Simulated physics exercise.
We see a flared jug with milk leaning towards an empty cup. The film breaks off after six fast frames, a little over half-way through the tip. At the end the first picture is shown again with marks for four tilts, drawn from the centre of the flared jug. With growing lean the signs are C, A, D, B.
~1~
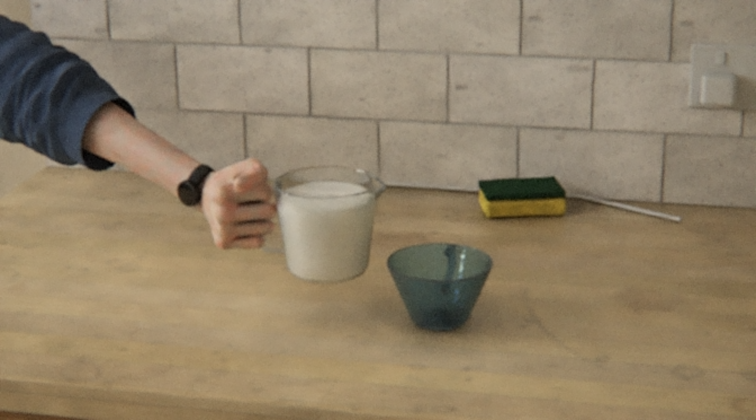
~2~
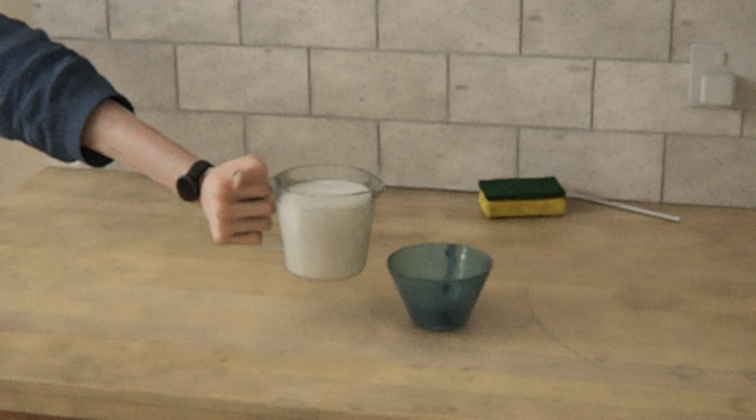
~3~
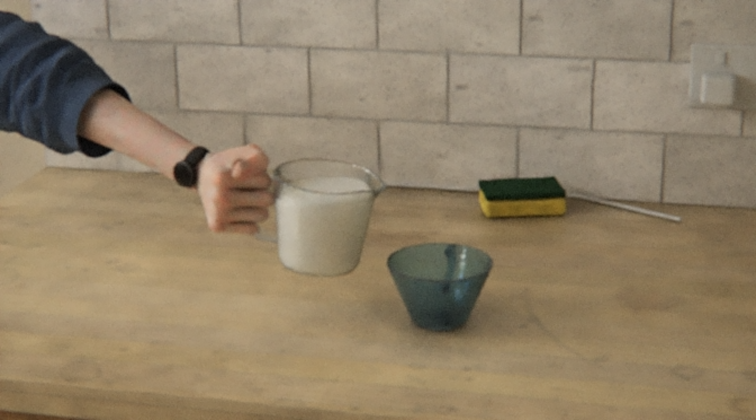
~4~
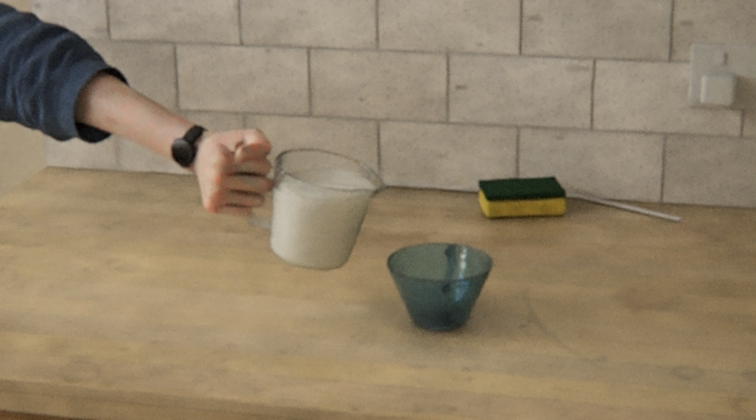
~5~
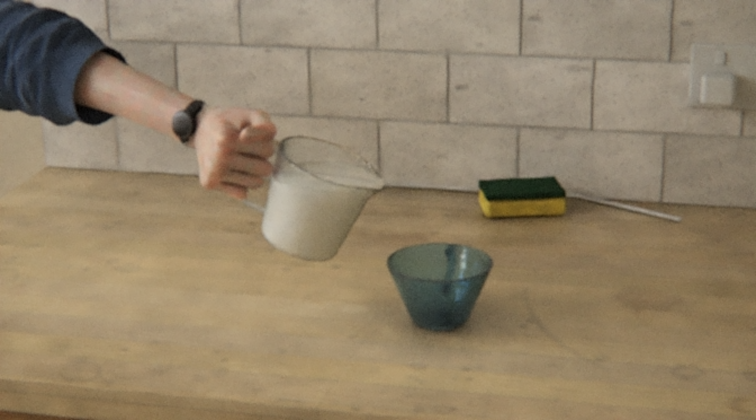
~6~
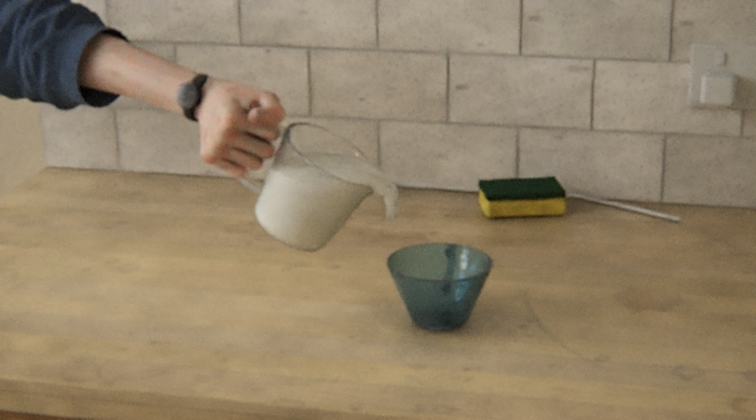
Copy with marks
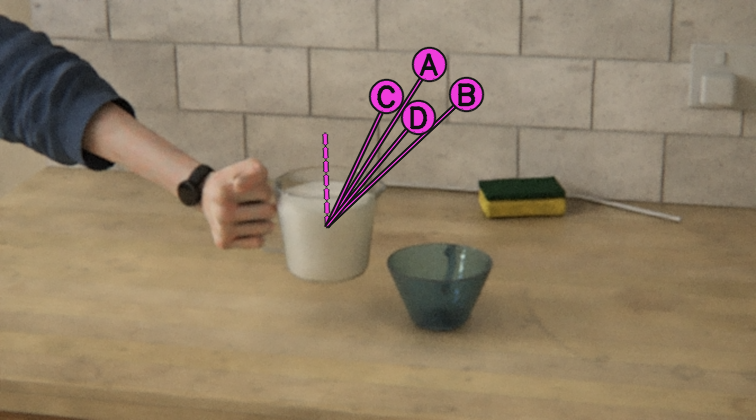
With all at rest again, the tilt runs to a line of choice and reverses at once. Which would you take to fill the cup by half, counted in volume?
I would pick mark B.
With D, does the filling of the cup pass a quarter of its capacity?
Yes, it does.
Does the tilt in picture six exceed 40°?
No, it does not.
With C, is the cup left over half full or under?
Under half.
In magenta, A at (421, 79); B at (454, 106); C at (380, 113); D at (406, 130).
If A is chosen, the cup ends with about 24 % of what it can hold.
If B is chosen, the cup ends with about 53 % of what it can hold.
If C is chosen, the cup ends with about 12 % of what it can hold.
If D is chosen, the cup ends with about 37 % of what it can hold.
